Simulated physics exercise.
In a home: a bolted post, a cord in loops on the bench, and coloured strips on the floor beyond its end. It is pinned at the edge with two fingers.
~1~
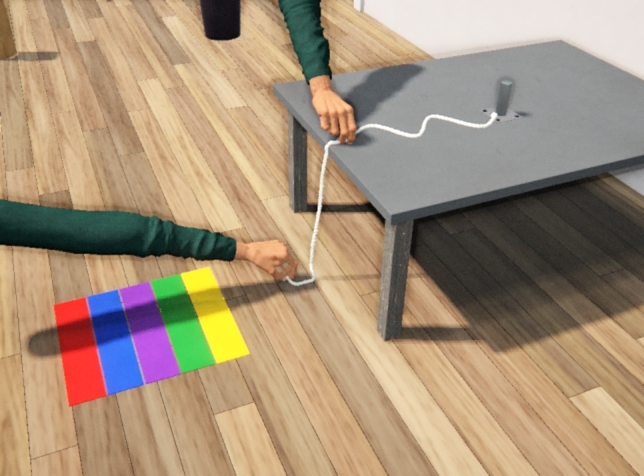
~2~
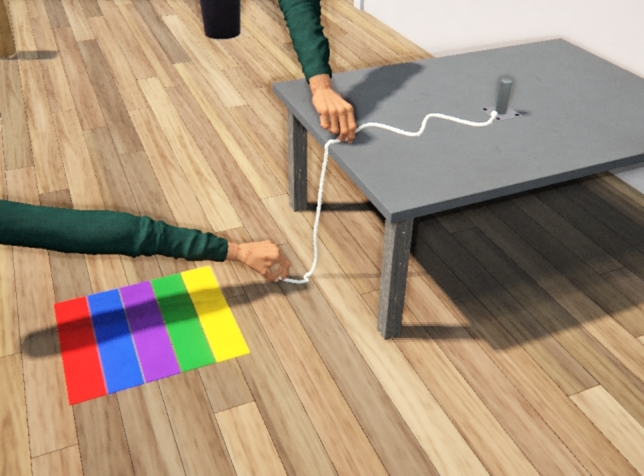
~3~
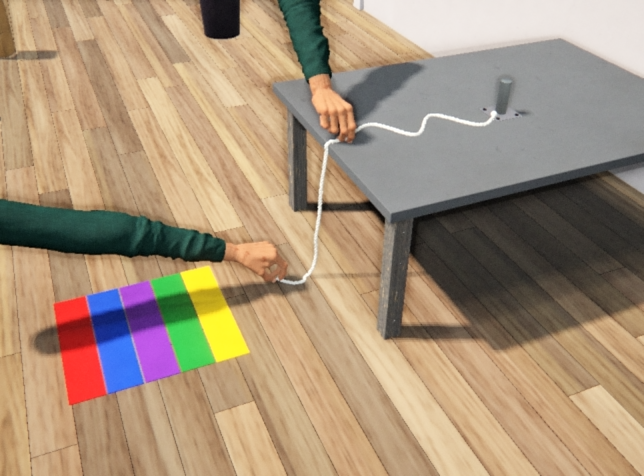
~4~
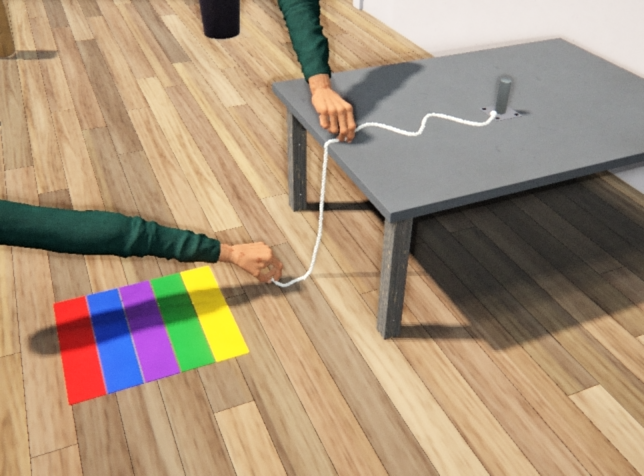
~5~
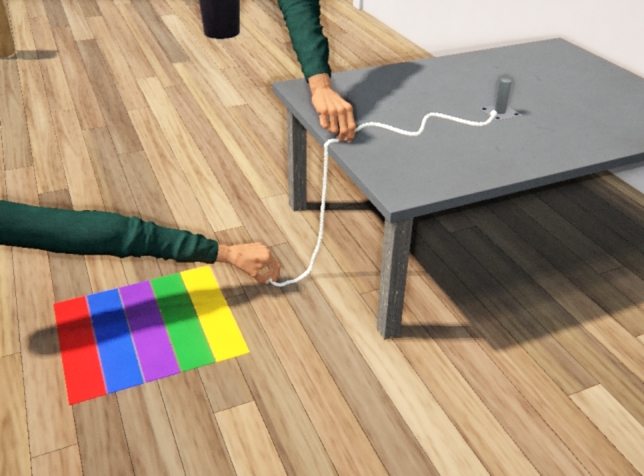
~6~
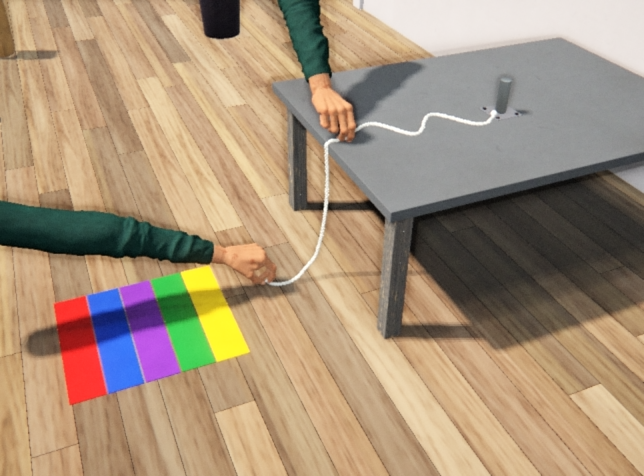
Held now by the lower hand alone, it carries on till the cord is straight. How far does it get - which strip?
Blue.
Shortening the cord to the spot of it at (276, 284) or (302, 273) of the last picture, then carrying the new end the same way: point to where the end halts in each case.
Going through both, you get (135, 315) and then (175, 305).
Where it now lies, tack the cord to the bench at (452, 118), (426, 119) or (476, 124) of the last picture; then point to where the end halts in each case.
Near (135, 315), then (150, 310), then (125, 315).
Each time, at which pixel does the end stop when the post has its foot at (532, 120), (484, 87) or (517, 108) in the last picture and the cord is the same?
In order, near (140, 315), (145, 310) and (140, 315).
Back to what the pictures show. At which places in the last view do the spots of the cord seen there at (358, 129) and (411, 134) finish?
(313, 157) and (370, 135), roughly.
Soon after, end near (187, 301); over green.
Then, end near (142, 313); over purple.
At full stretch, end near (114, 320); over blue. It gets as far as the blue strip.
